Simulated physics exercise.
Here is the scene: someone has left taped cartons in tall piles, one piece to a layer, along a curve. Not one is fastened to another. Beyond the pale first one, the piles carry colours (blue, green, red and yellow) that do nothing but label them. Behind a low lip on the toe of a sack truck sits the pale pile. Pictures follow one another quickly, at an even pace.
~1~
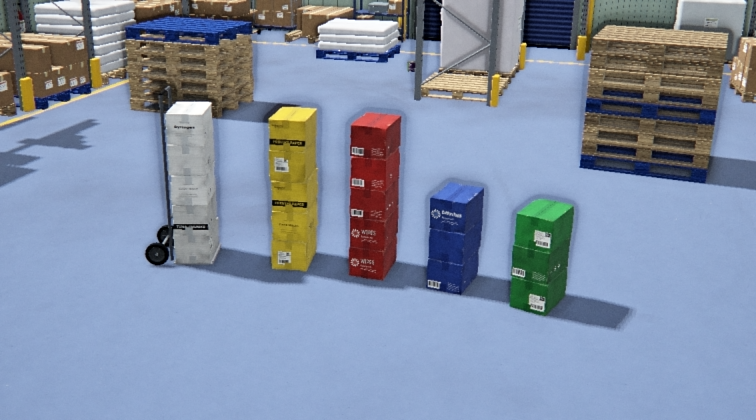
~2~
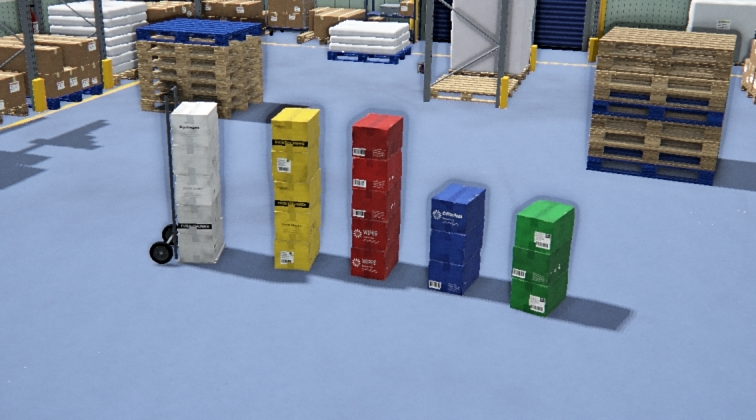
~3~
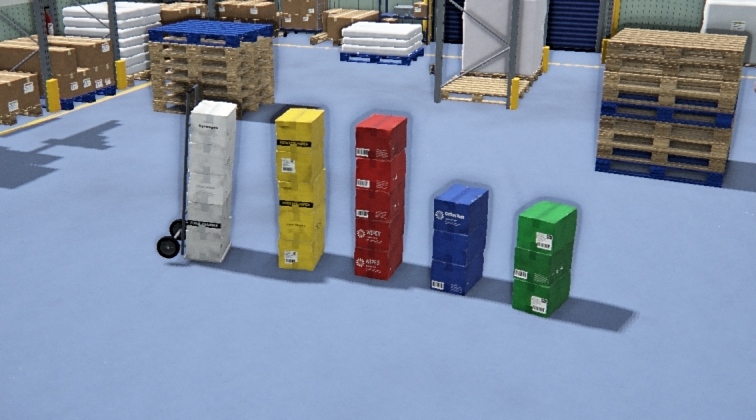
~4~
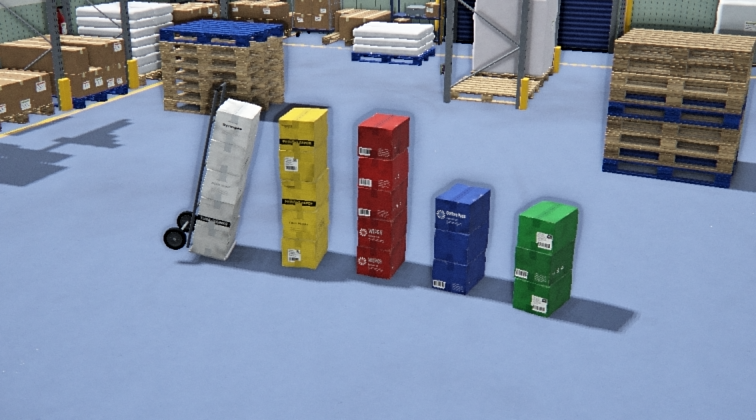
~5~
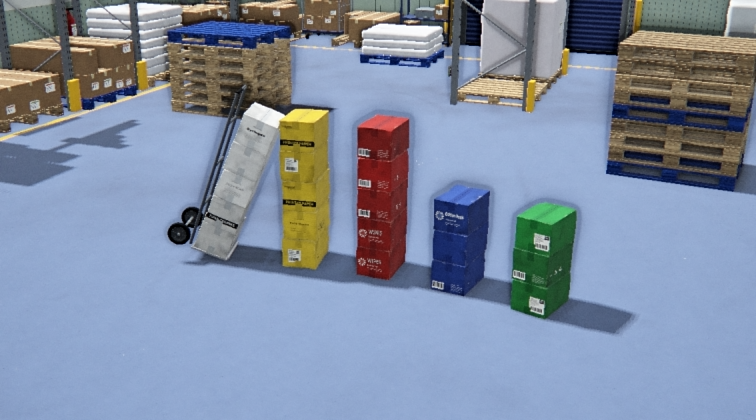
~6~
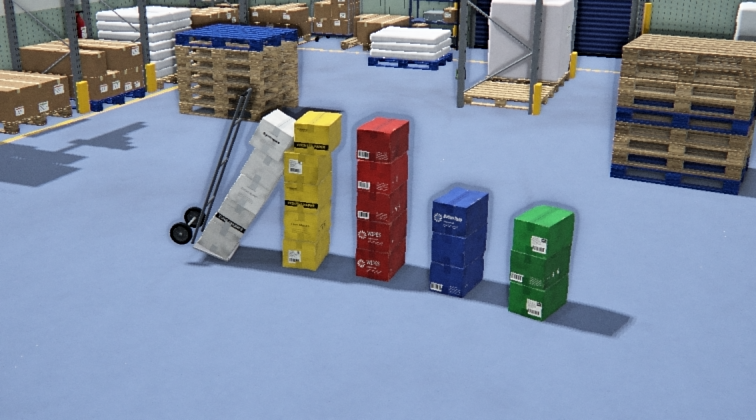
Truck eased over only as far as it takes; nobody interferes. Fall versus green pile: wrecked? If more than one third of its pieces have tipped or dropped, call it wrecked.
Yes.
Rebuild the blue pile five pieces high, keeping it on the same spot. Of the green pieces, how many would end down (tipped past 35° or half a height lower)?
Down at the end: Green 3.
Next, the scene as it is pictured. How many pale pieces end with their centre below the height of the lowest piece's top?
The number works out at 2.
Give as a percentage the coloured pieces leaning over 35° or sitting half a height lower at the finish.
Around 95 %.
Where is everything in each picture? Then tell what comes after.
In the first picture (we follow the side turned to the camera; the camera moves round a little), truck frame (163, 130) level; top green carton (533, 233); top red carton (368, 142); no other piece has moved.
Truck frame (168, 130) rocked barely; top green carton (533, 234), in the second picture.
Truck frame (187, 127) rocked a little, top of the pale pile leaning a little; top green carton (535, 235); no other piece has moved, in the third picture.
Truck frame (211, 124) rocked a little, top of the pale pile leaning a little; top green carton (535, 235); no other piece has moved, in the fourth picture.
Truck frame (228, 125) rocked clearly, top of the pale pile leaning clearly; top green carton (533, 236); no other piece has moved, in the fifth picture.
Truck frame (232, 127) rocked clearly, top of the pale pile leaning well over; top green carton (530, 239); top yellow carton (311, 140) displaced half its height; 2 stirred so far, in the sixth picture.
Soon, 5 of the pale pile down; none of the 3 green cartons down (0 of 16 in all colours); top green carton unmoved; top yellow carton tipped clearly.
A while on, 5 of the pale pile down; none of the 3 green cartons down (6 of 16 in all colours); top green carton unmoved; top red carton tipped well over, half its height lower.
Towards the end, 5 of the pale pile down; 2 of the 3 green cartons down (15 of 16 in all colours); top green carton tipped well over, half its height lower; top yellow carton tipped well over, some two heights lower.
Finally, 5 of the pale pile down; 2 of the 3 green cartons down (15 of 16 in all colours); top green carton upside down; top red carton on its side. Seen by the last camera, middles, top green carton near (706, 341), top red carton near (663, 319).
